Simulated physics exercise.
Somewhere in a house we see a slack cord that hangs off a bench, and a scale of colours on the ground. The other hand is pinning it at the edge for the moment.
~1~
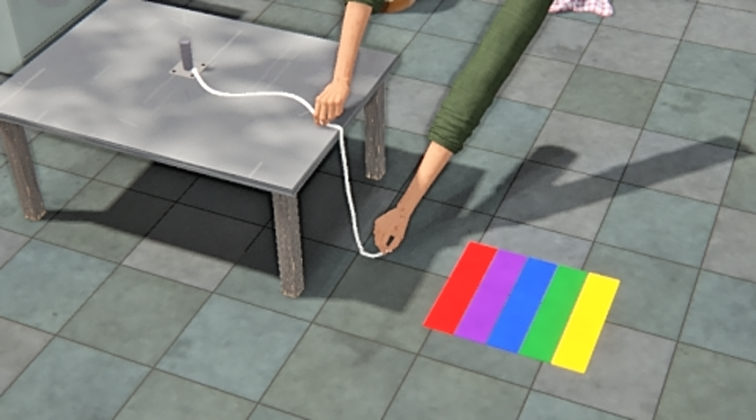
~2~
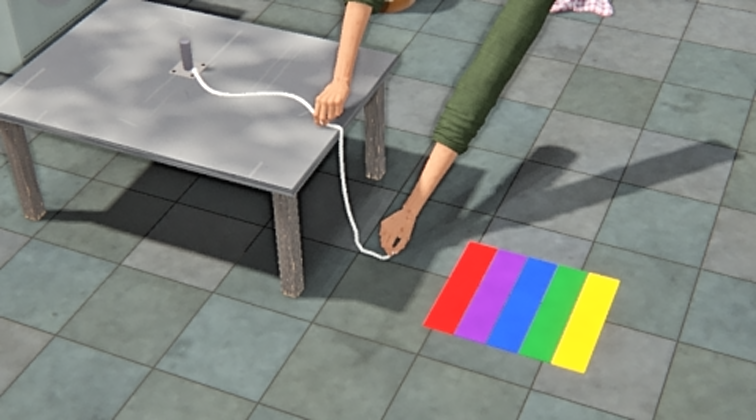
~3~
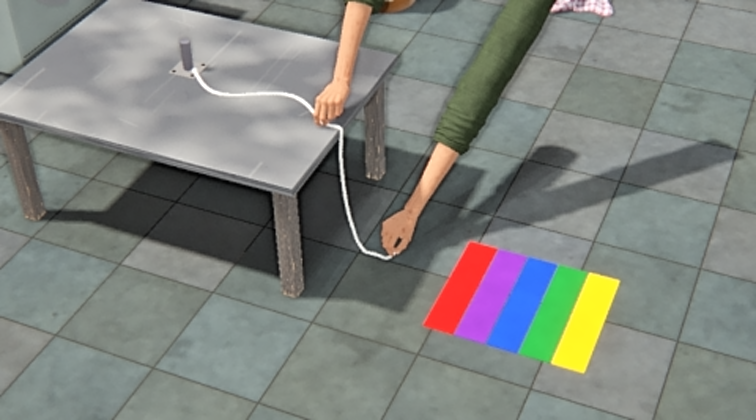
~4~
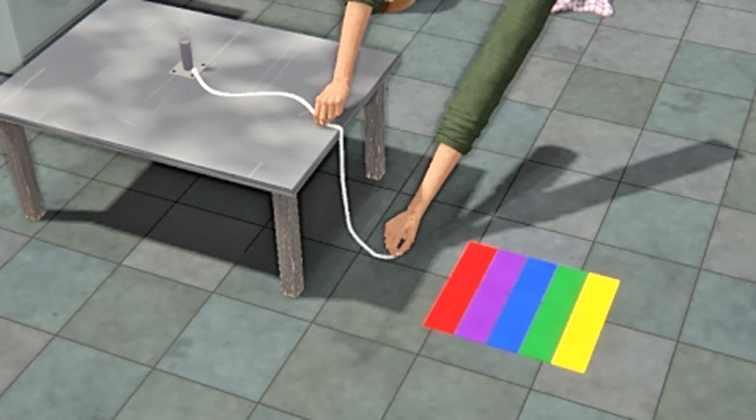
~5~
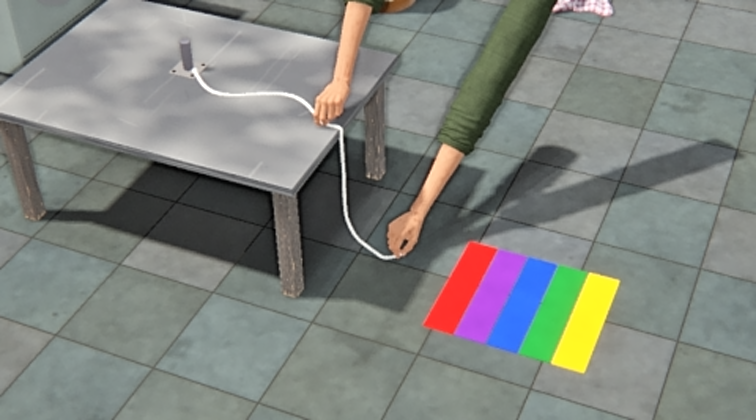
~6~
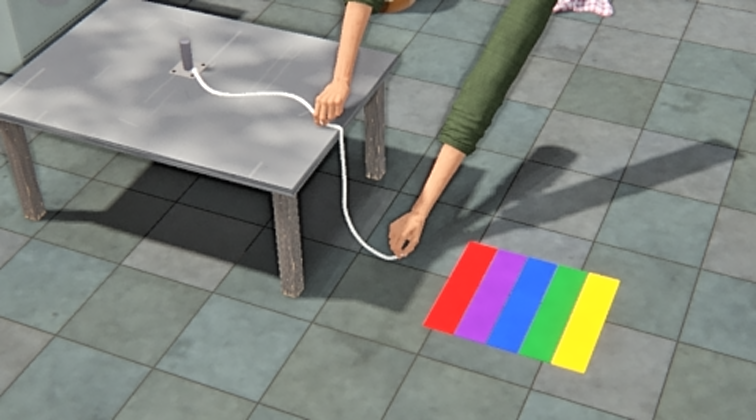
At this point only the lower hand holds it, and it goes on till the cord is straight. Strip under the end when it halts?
Purple strip.
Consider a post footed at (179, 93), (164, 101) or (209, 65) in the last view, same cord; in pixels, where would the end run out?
Approximate places, in that order: (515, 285), (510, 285), (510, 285).
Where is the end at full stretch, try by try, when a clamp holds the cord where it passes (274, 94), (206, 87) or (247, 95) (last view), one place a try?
First try near (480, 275), second near (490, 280), third near (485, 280).
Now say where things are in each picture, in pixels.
End (387, 251); red (446, 314); purple (478, 323); blue (509, 332); green (542, 341); yellow (575, 351), in the first picture.
End (393, 252); cord through (202, 84) (254, 95) (308, 105) (341, 137) (344, 189) (356, 237), in the second picture.
End (394, 253), in the third picture.
End (397, 254); cord through (202, 84) (254, 95) (308, 105) (341, 137) (344, 188) (356, 237), in the fourth picture.
End (400, 255), in the fifth picture.
End (402, 255); cord through (202, 84) (254, 95) (308, 105) (341, 137) (345, 189) (358, 238), in the sixth picture.
Early on, end near (453, 269); over red.
Midway, end near (481, 277); over purple.
At the end of the slack, end near (498, 281); over purple. The purple one.
